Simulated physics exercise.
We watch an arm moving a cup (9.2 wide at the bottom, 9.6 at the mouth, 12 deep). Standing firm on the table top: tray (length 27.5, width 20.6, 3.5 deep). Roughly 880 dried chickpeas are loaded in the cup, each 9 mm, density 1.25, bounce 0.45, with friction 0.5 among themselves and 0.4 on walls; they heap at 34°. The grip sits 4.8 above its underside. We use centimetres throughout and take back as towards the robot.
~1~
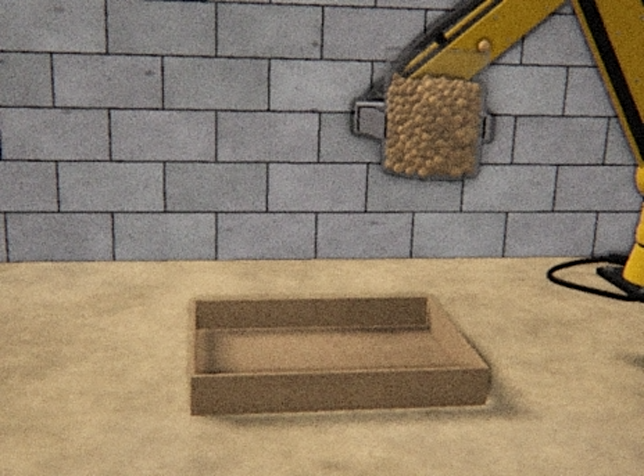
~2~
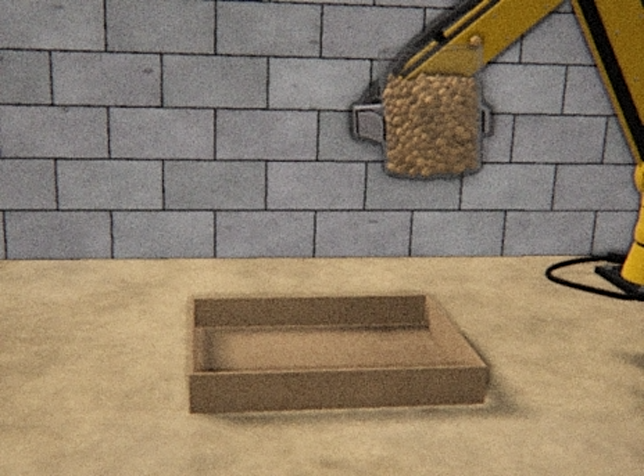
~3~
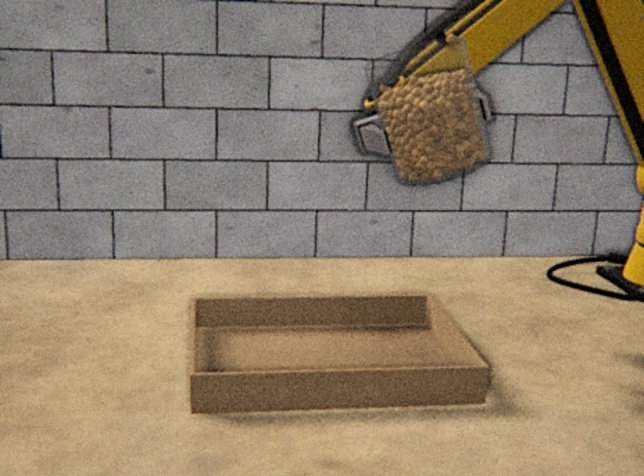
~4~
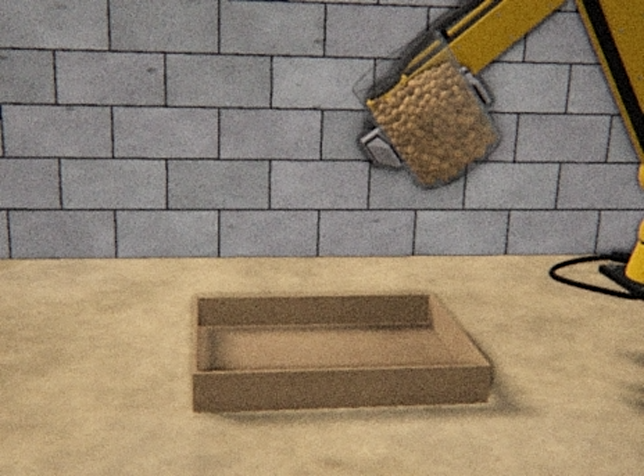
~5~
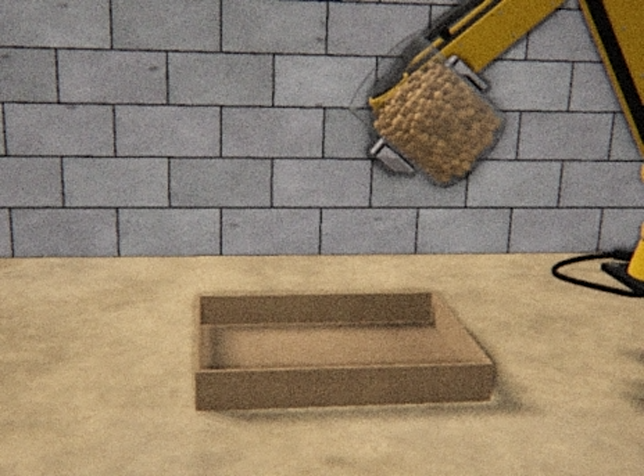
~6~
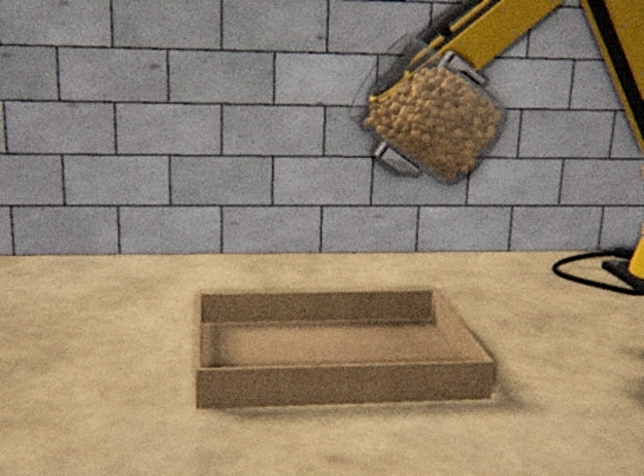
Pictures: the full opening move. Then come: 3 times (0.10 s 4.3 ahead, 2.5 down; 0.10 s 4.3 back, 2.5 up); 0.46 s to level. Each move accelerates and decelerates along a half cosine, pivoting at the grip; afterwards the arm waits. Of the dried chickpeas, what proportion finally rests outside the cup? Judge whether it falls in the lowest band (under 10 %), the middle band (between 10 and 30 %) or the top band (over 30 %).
It falls in the middle band.
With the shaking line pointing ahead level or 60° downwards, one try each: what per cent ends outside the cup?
Roughly 35 per cent, then 10 per cent.
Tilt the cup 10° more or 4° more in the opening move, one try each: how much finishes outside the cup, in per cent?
First try near 30 %, second near 20 %.
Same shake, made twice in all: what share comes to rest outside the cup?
I'd expect close to 10 per cent then.
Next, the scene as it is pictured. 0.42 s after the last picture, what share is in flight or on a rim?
Around 4 per cent of the load.
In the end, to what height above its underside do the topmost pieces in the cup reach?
About 11.0 cm.
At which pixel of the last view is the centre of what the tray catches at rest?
I'd say somewhere near (257, 353) in the final view.
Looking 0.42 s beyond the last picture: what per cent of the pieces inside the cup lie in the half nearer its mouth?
Mouth half: Close to 35 per cent.
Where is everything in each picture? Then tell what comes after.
The first picture shows cup middle at (433, 114), level; upper third of the load around (435, 98), from x 390 to 485, top at y 45; 876 in the cup.
The second picture shows cup middle at (431, 112), tilted 5° forward; upper third of the load around (432, 97), from x 390 to 475, top at y 40.
The third picture shows cup middle at (430, 113), tilted 19° forward; upper third of the load around (434, 98), from x 385 to 485, top at y 40.
The fourth picture shows cup middle at (429, 113), tilted 37° forward; upper third of the load around (435, 99), from x 380 to 490, top at y 65.
The fifth picture shows cup middle at (429, 113), tilted 51° forward; upper third of the load around (436, 97), from x 375 to 495, top at y 65.
The sixth picture shows cup middle at (429, 112), tilted 56° forward; upper third of the load around (437, 98), from x 370 to 495, top at y 70; 876 in the cup.
Then, 0.42 s after the last picture, tilted 56° forward, highest piece 31 above the table; 810 in the cup, 26 in the tray, 4 on the table or floor, 36 in flight or on a rim.
Then, 0.85 s after the last picture, tilted 25° forward, highest piece 31 above the table; 748 in the cup, 89 in the tray, 31 on the table or floor, 8 in flight or on a rim.
Then, 1.26 s after the last picture, level, highest piece 32 above the table; 748 in the cup, 90 in the tray, 38 on the table or floor.
Then, 2.31 s after the last picture, level, highest piece 32 above the table; 748 in the cup, 90 in the tray, 38 on the table or floor.
Final count, 748 in the cup, 90 in the tray, 38 on the table or floor. That is 15 % outside the cup.
